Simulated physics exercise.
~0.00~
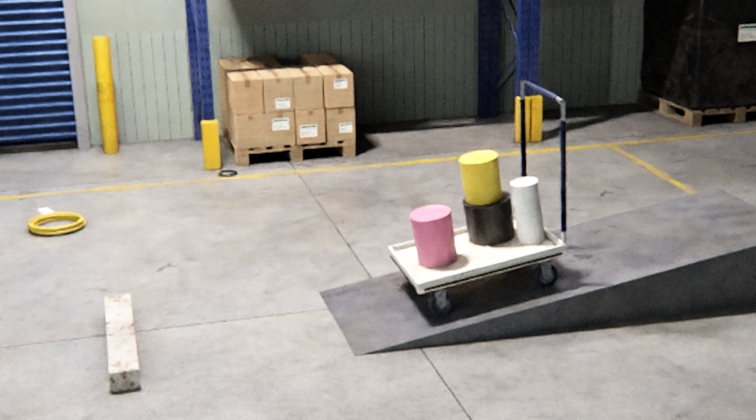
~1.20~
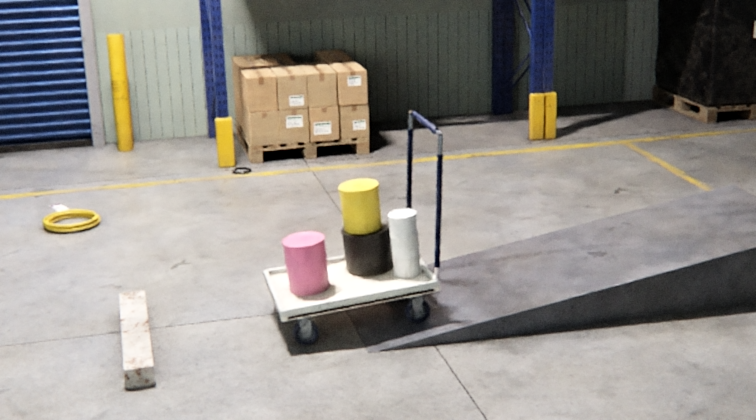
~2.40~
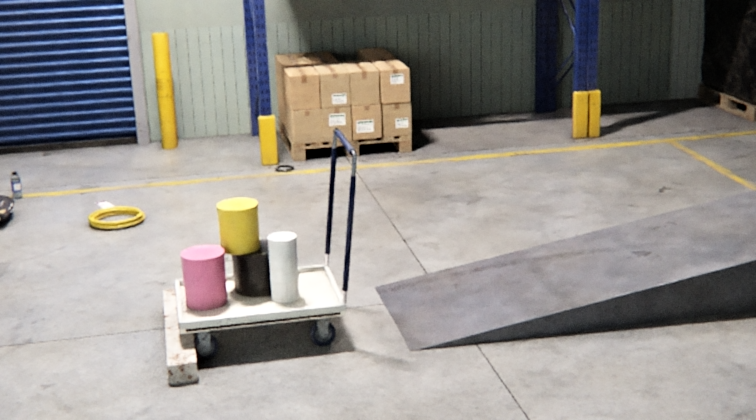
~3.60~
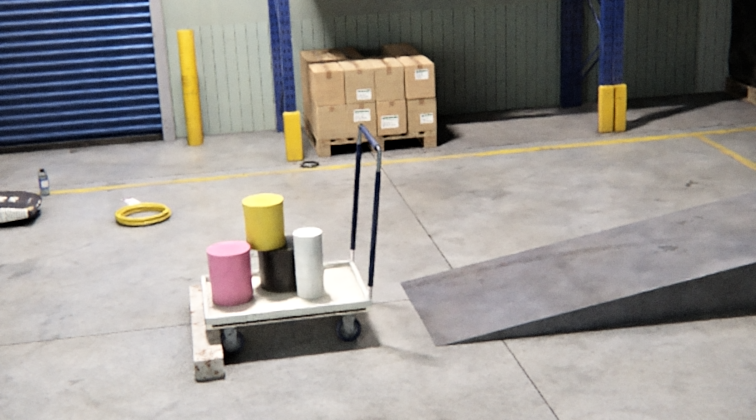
At the start, a flat trolley with a tall blue handle stands near the foot of a ramp in a warehouse, carrying a pink pail, a white canister and a yellow pail stacked on a black one. With nobody holding it, the trolley rolls down to the left and off the ramp onto the flat floor. It keeps rolling until it reaches the pale kerb and stops there. The load shifts a little on the deck, but nothing topples. At the end, the trolley rests against the kerb with all four items upright aboard, the yellow pail still on the black one.
